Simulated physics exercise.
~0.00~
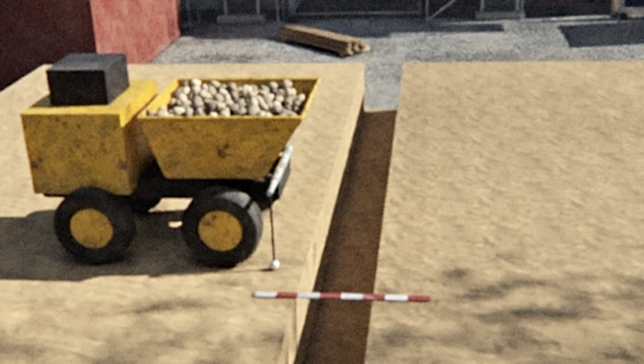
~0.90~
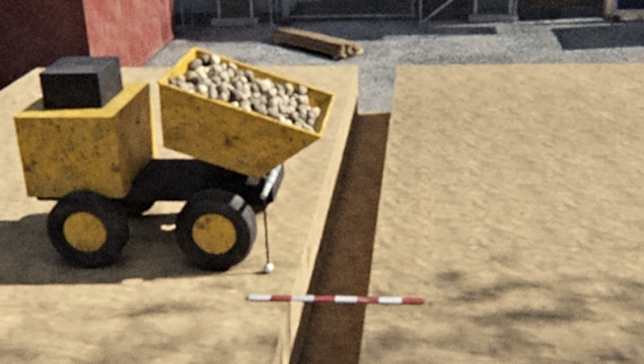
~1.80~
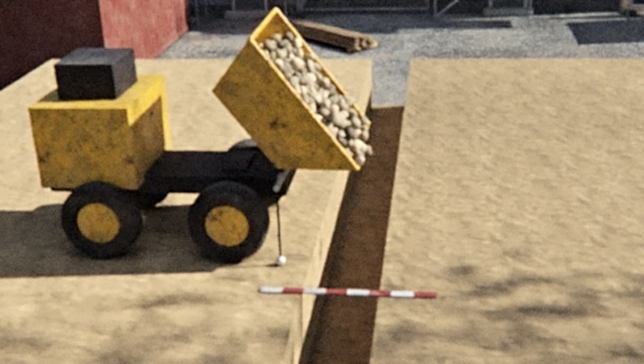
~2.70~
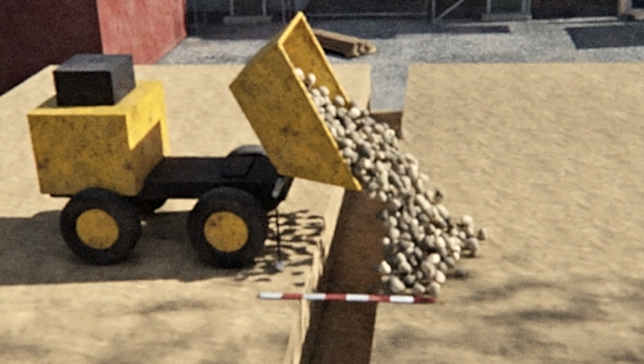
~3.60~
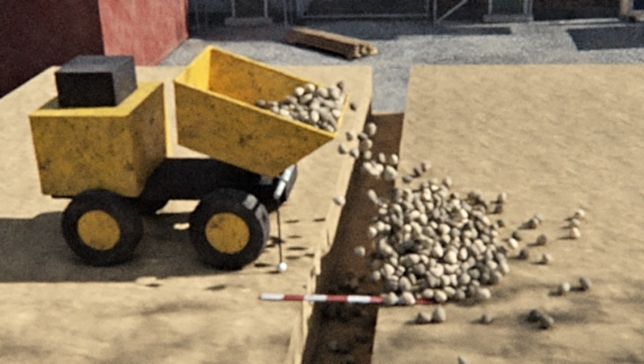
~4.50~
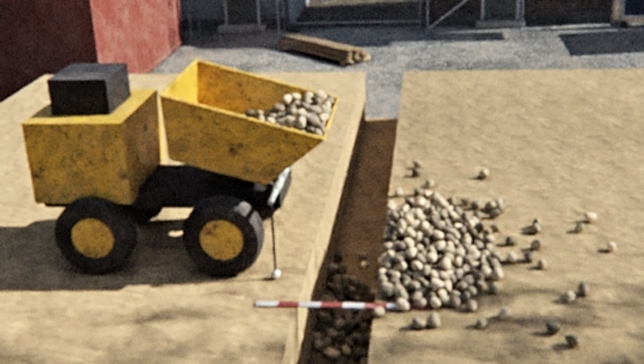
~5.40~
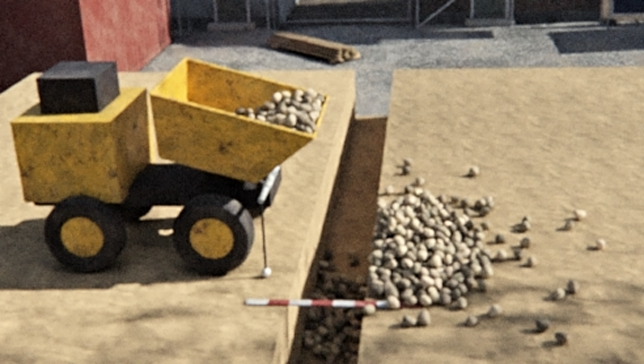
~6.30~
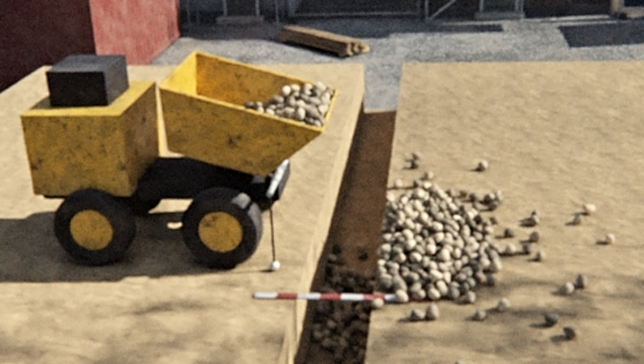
At the start, a small yellow dumper with black wheels stands on sandy ground at the left, its body level and full of rounded stones, facing a narrow trench. The body tips toward the right, steeper and steeper, while the stones gather at its lower edge. Then they pour out in a stream, crossing the trench beside a red and white staff. As the body swings partway back, the last loose stones tumble and scatter. It stays slightly tilted with a good share still inside, while a heap rests beyond the trench and a few stones lie in it.
